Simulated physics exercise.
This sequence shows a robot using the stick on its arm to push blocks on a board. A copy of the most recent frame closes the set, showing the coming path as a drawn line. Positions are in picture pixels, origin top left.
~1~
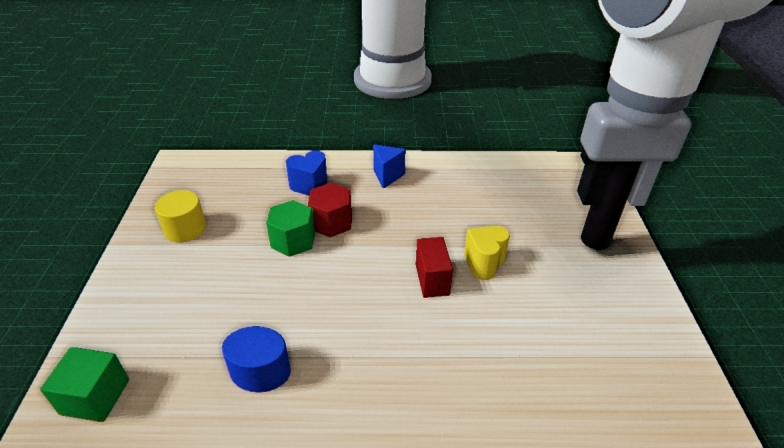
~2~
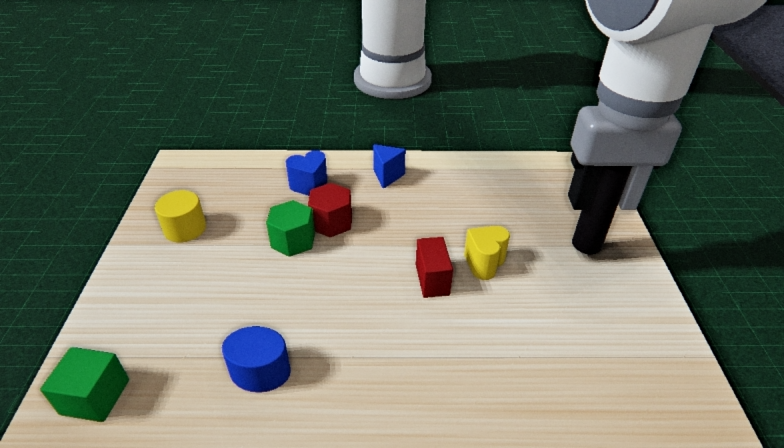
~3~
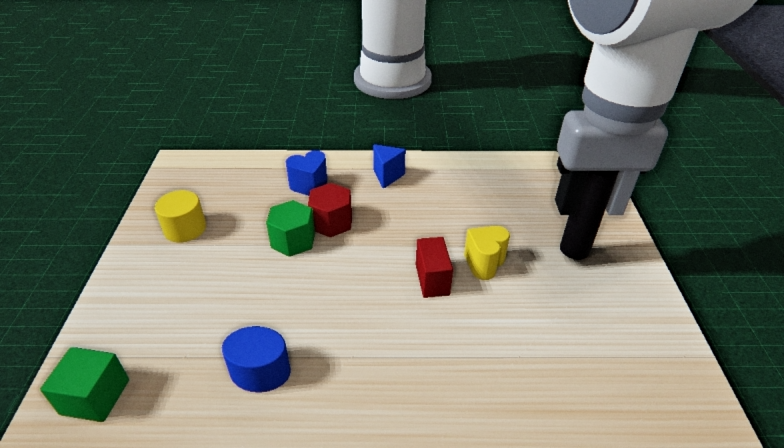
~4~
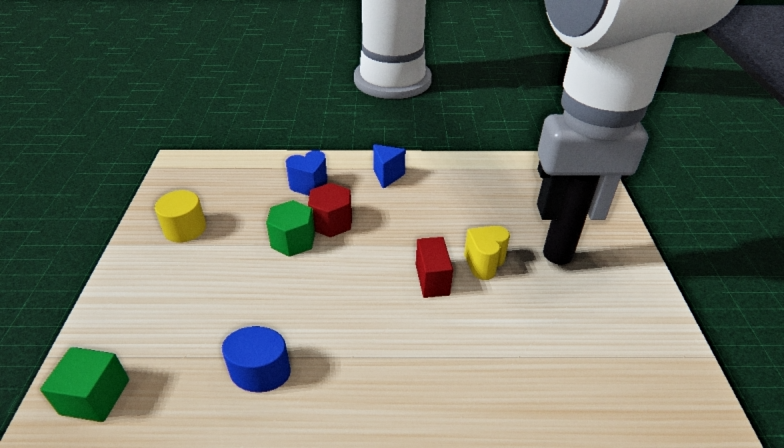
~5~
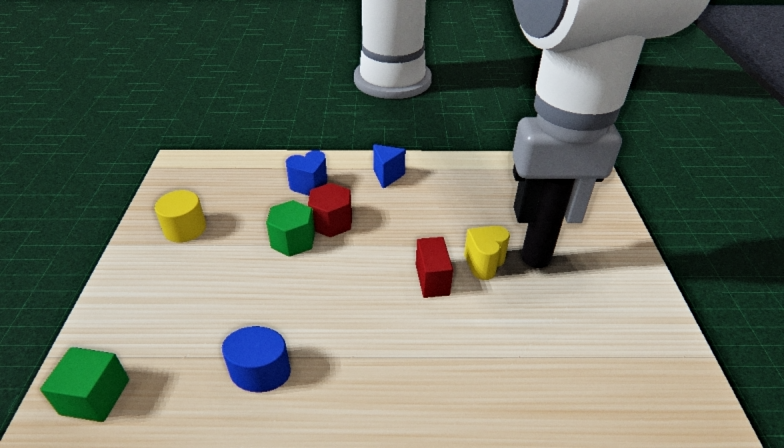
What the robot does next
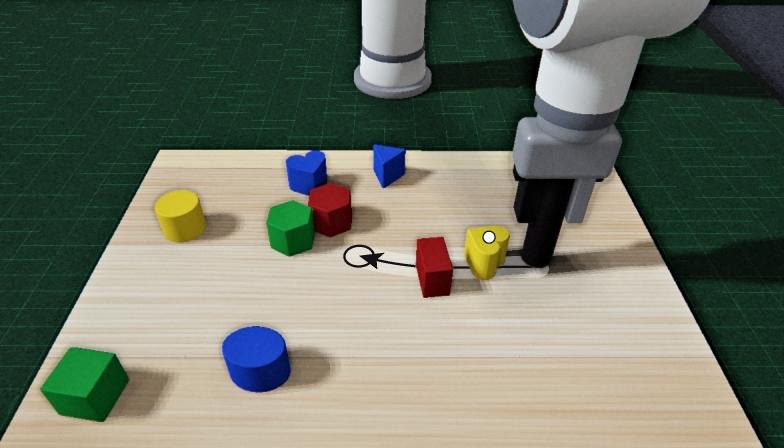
The footage shows a robot arm with a black stick moving steadily left and slightly nearer the viewer over a wooden board, closing in on a yellow heart block beside a red oblong block, while all the colored blocks stay still.
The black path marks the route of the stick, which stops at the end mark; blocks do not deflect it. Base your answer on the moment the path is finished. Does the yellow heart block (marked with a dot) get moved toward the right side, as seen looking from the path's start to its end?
I believe so.
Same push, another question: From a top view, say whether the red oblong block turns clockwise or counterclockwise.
Counter-clockwise, from overhead.
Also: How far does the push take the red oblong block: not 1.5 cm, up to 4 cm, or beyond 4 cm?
Travel: 1.5-4 cm.
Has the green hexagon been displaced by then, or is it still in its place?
Undisturbed, or as good as.
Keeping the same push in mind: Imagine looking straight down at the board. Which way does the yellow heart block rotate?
From the top, the block rotates clockwise.
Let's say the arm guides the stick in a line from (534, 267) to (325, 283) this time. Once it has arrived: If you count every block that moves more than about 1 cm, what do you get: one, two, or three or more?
Answer: Two blocks.
The drawn path runs from (534, 267) via (445, 268), ending at (359, 256); the dot is on the yellow heart block.
What follows on the original path. One third of the way, stick (475, 258); red oblong block (430, 253), turned 15° anticlockwise; yellow heart block (450, 233).
Two thirds of the way, stick (415, 257); red oblong block (409, 260), turned 60° anticlockwise; yellow heart block (401, 222), turned 30° clockwise.
At the end, stick (359, 247); green hexagon not moved; red hexagon not moved; red oblong block (407, 261), turned 70° anticlockwise; yellow heart block (386, 215), turned 80° clockwise.
